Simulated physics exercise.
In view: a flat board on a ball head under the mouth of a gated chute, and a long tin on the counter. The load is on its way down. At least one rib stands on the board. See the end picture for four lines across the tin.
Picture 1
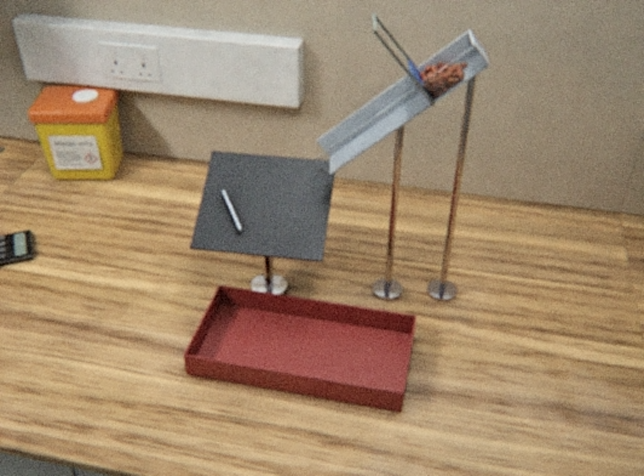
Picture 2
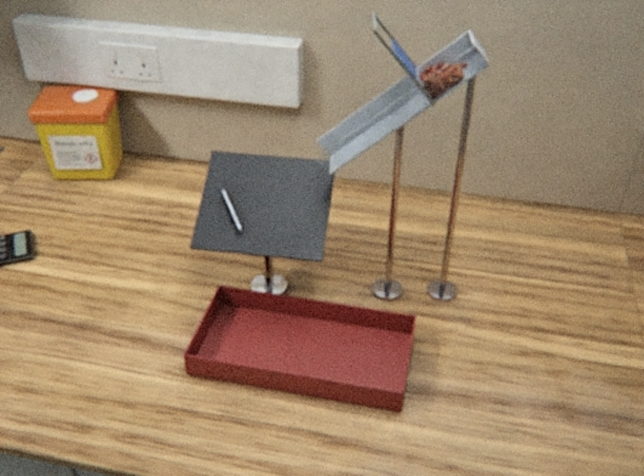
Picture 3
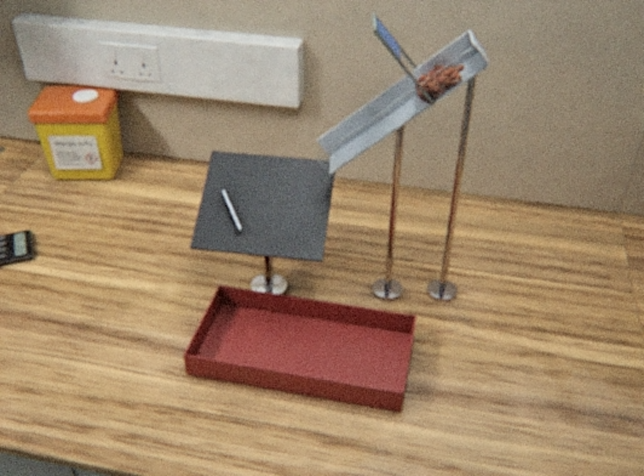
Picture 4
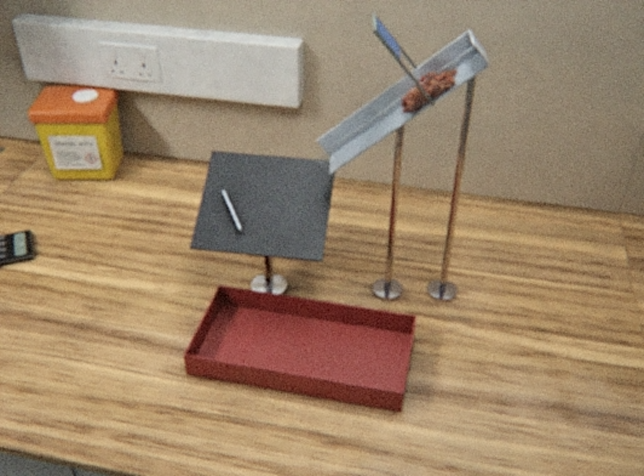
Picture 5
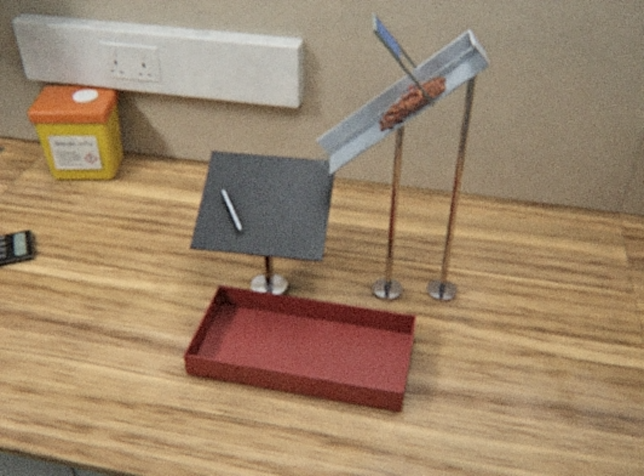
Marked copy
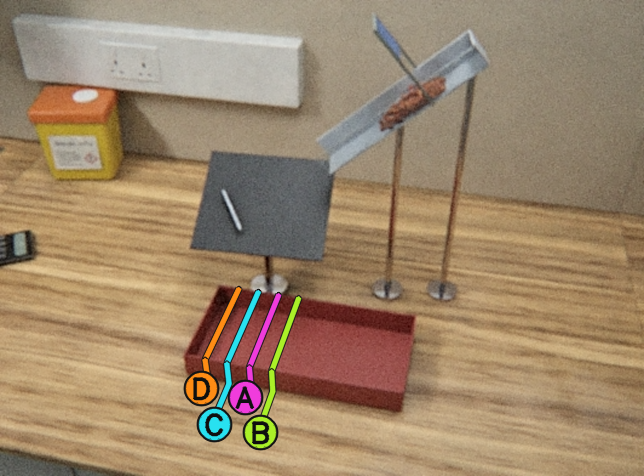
Reddish-brown pellets slide partway down a raised sloping chute after its gate shifts.
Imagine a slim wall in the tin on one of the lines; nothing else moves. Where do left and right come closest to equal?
I would pick line C.
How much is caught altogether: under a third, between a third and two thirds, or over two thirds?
Over two thirds.
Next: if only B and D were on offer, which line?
It is D.
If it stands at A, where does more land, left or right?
More lands on the left.
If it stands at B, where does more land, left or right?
The left side.
On the marked copy, line A crosses the front rim at (249, 366); line B crosses the front rim at (271, 370); line C crosses the front rim at (227, 362); line D crosses the front rim at (205, 358).
With A, of what is caught, almost all on the left of the divider, about a tenth on the right.
With B, of what is caught, almost all on the left of the divider, just a few on the right.
With C, of what is caught, roughly half on the left of the divider, roughly half on the right.
With D, of what is caught, roughly a quarter on the left of the divider, the larger part on the right.
